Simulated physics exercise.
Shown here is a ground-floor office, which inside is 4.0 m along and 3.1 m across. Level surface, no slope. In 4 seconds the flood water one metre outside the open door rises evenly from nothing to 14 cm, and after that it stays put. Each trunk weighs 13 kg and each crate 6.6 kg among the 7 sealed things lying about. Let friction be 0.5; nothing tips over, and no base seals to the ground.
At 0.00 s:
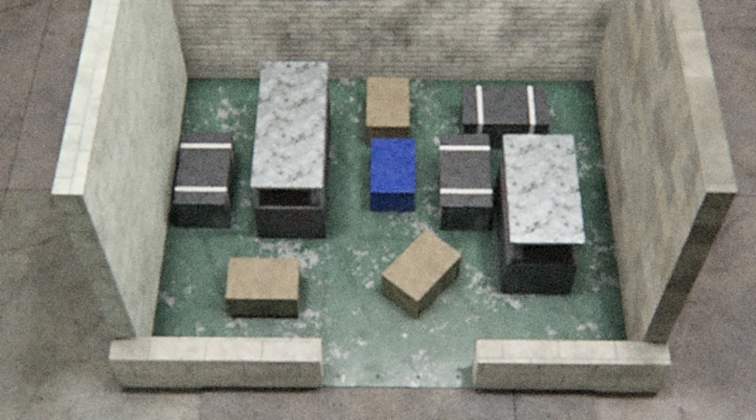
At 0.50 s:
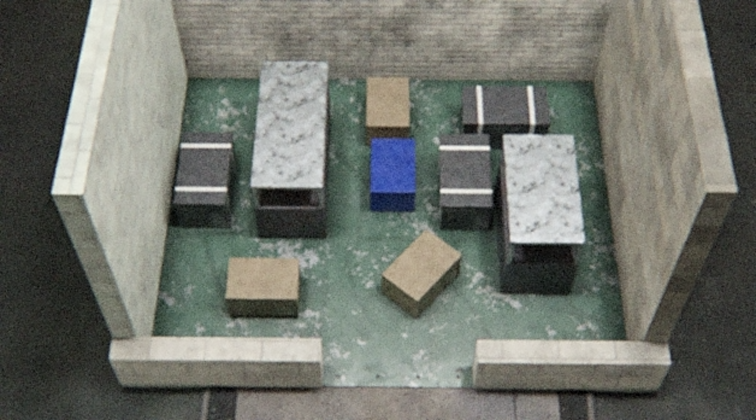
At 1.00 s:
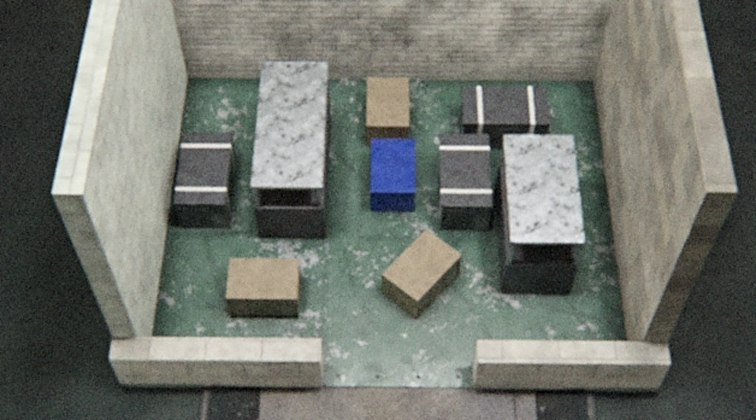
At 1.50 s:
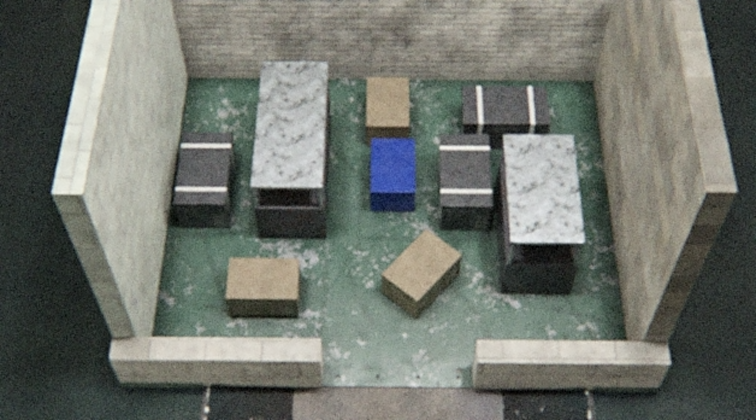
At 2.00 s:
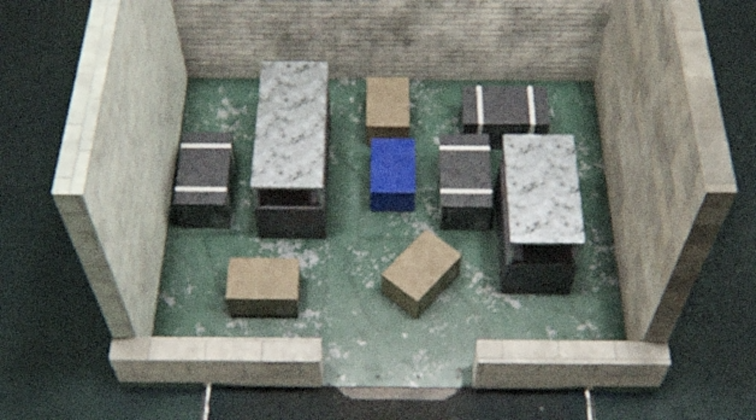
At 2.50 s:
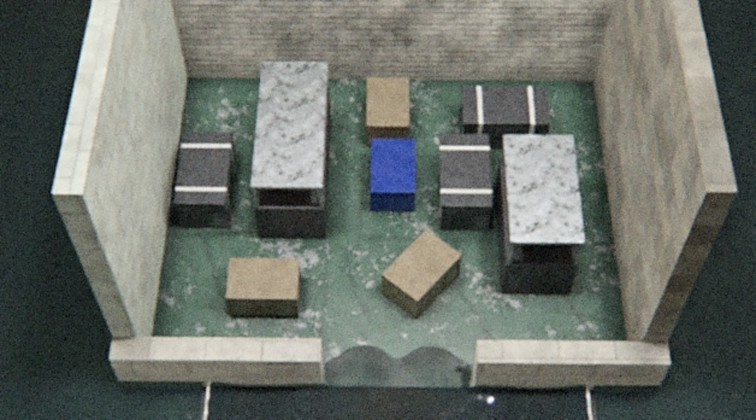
To begin with, a small walled office with a green floor holds marble-topped desks, dark cabinets, tan boxes and a blue crate, all dry. Dark water then spreads over the ground outside the walls, closing in on the front gap, and finally edges into the opening while the furniture stays still.
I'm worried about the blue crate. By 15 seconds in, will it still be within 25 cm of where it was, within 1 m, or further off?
It will scoot partway, short of a metre.
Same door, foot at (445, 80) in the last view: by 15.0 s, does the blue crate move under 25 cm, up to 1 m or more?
Then the blue crate gets carried off.
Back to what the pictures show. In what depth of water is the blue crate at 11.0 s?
Close to 8 centimetres.
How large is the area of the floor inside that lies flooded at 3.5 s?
Wet area: Approx. 1.0 m2.
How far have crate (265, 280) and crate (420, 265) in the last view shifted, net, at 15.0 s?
10 cm, 100 cm.
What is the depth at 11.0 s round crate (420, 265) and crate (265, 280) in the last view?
Depth approx. 8 cm / 3 cm.
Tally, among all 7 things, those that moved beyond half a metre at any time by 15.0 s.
That comes to 4.
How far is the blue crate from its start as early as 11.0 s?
By that time, close to 40 cm.
After 3.5 s the blue crate is near (393, 165), 0.0 m from its start, aground; 0 afloat.
After 6.8 s the blue crate is near (385, 131), 0.4 m from its start, afloat; 4 afloat.
After 11.0 s the blue crate is near (379, 128), 0.4 m from its start, afloat; 7 afloat.
After 15.0 s the blue crate is near (383, 126), 0.4 m from its start, afloat; 7 afloat.
